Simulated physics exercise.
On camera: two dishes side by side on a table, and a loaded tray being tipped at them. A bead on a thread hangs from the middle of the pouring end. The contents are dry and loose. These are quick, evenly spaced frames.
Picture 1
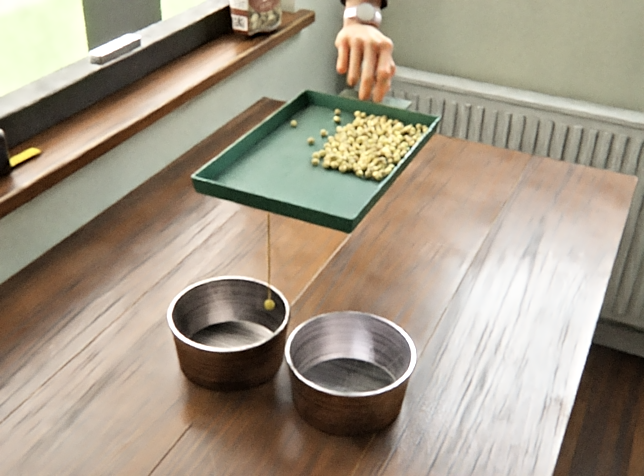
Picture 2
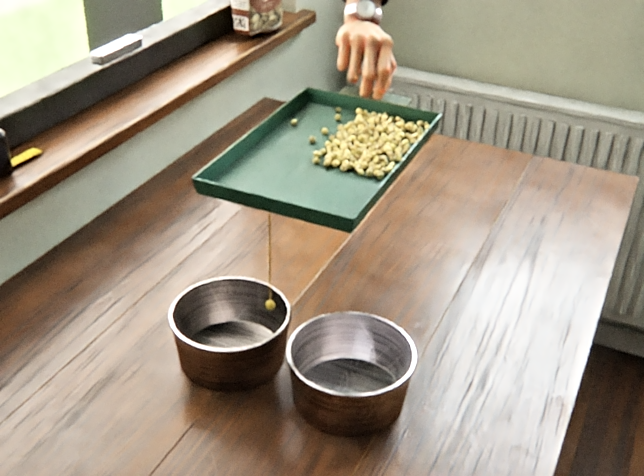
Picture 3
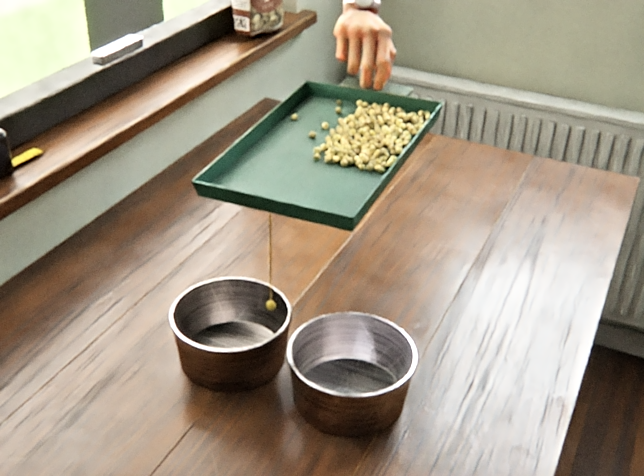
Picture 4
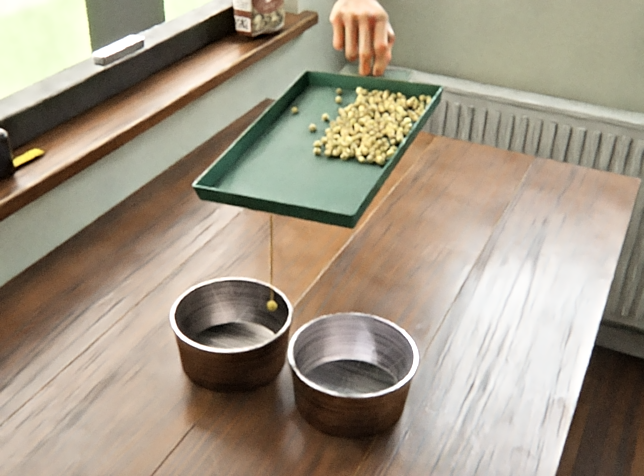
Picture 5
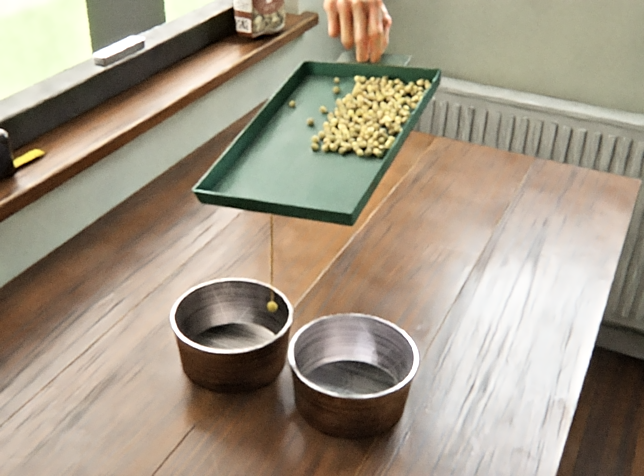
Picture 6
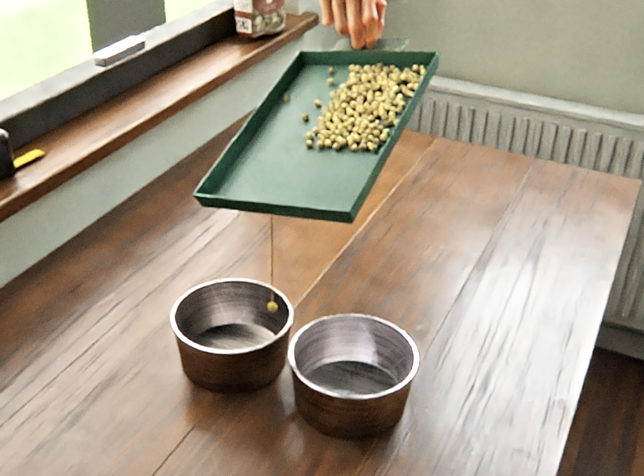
A hand raises the far side of a green tray, tilting it gradually toward the viewer, and some of the pale beans heaped near its far right corner begin shifting down the surface. Below it, two dark brown bowls with pale rims sit side by side, a small yellow bead hanging on a thread over the left one. The steady view looks down on a wooden table beside a windowsill and radiator.
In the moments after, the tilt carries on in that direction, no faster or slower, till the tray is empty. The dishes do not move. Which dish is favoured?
Fuller: The left-hand dish.
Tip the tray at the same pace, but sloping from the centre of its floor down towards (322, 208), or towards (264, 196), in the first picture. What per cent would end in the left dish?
About 0 and 60 per cent.
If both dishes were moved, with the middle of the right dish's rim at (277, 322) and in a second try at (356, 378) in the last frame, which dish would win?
At the first place the left-hand dish, at the second the left one.
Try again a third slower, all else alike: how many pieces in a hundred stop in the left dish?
Some 90 per cent.
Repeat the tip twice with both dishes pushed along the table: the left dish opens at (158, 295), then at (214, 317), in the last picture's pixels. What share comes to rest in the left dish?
In turn 70 and 80 in a hundred.
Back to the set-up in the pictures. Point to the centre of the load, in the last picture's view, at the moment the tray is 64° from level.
At about (208, 223).
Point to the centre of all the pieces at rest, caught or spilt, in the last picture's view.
At about (205, 355).
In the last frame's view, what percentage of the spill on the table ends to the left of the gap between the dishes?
Near 100 %.
Soon after the last picture, tray tipped steeply; about half on the tray; a small part in the left dish; a small part outside both; about a third in the air.
A little later, tray tipped past a quarter turn; about a quarter on the tray; about a third in the left dish; about a third outside both; a small part in the air.
Later still, tray tipped past a quarter turn; about two thirds in the left dish; about a third outside both.
At rest, tray tipped past a quarter turn; none in the right dish; about two thirds in the left dish; about a third outside both.
